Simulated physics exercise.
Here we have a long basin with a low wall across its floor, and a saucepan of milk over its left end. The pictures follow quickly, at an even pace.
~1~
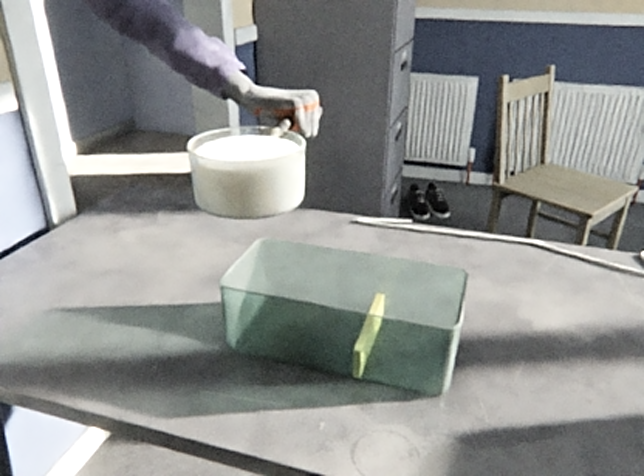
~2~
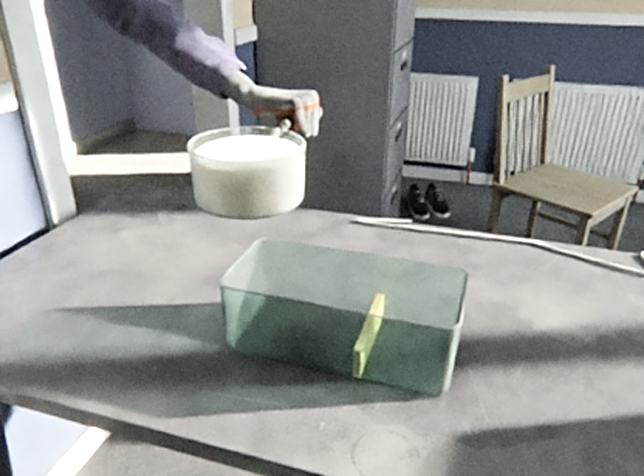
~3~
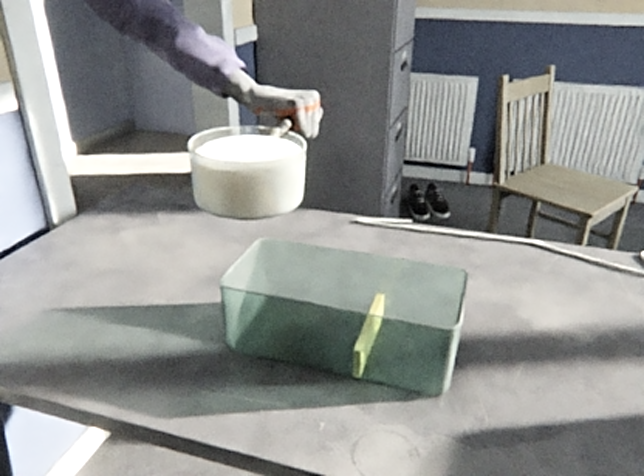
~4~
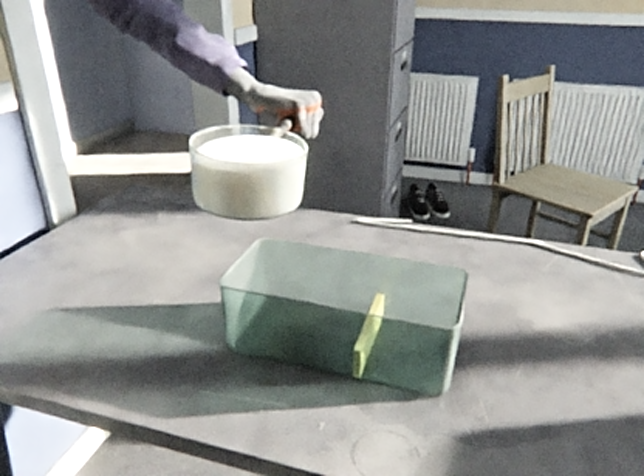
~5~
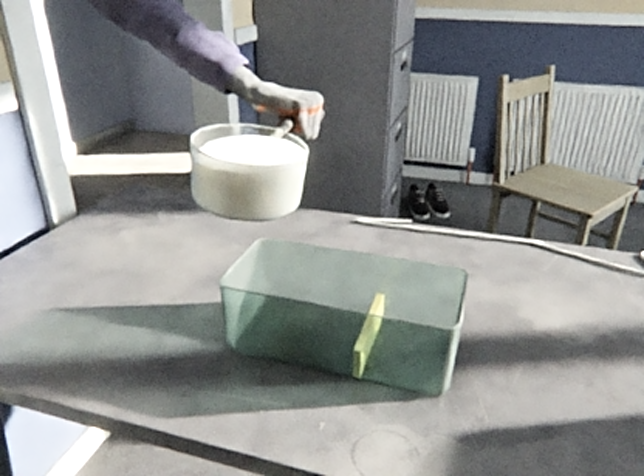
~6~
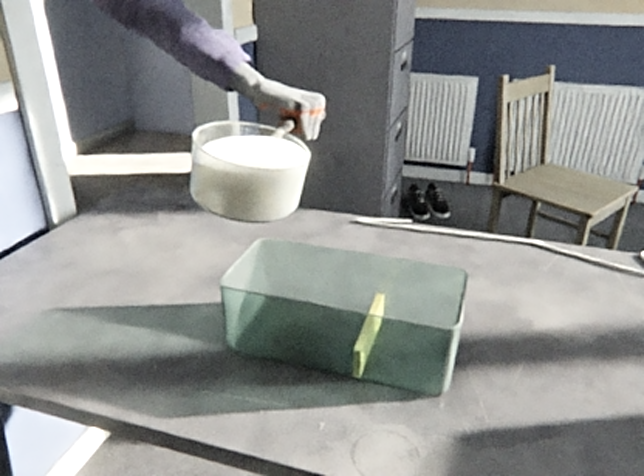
The video shows a hand holding a clear saucepan of milk above the left end of a long, greenish transparent basin with a low yellow wall inside, then gradually tilting the pan slightly to the right.
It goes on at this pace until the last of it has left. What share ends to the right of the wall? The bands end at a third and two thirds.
It comes to less than a third.
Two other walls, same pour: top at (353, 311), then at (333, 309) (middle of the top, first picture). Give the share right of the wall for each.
About 35 and 65 per cent.
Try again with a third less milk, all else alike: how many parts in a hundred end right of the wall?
It comes to 5 per cent or so.
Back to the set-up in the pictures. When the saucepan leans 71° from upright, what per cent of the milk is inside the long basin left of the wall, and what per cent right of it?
Left about 15, right about 0.
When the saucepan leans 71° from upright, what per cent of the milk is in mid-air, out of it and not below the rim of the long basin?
Roughly 35 in a hundred.
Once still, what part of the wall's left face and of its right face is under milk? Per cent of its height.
Some 70 per cent left and 20 right.
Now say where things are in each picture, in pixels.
In the first frame, it leans 0°; its right rim is at (301, 150); the milk meets the walls at (200, 145) and (301, 157); the long basin's rim runs from (240, 260) to (464, 298); the wall's top is at (370, 321).
In the second frame, it leans 1°; its right rim is at (301, 150); the milk meets the walls at (200, 145) and (301, 157).
In the third frame, it leans 2°; its right rim is at (302, 152); the milk meets the walls at (201, 145) and (302, 157).
In the fourth frame, it leans 4°; its right rim is at (303, 155); the milk meets the walls at (201, 145) and (302, 158).
In the fifth frame, it leans 8°; its right rim is at (304, 158); the milk meets the walls at (203, 145) and (304, 159).
In the sixth frame, it leans 12°; its right rim is at (305, 163); the milk meets the walls at (203, 146) and (304, 159).
A moment on, the saucepan is tipped part way and 53 per cent is still to pour, 13 is left of the wall and 1 right of it.
Next, the saucepan is tipped right over and 8 per cent is still to pour, 74 is left of the wall and 9 right of it.
Then the saucepan is tipped right over and 0 per cent is still to pour, 84 is left of the wall and 12 right of it.
Later the saucepan is tipped right over and 0 per cent is still to pour, 83 is left of the wall and 13 right of it.
At rest 83 per cent lies left of the wall, 13 right of it and 4 outside.
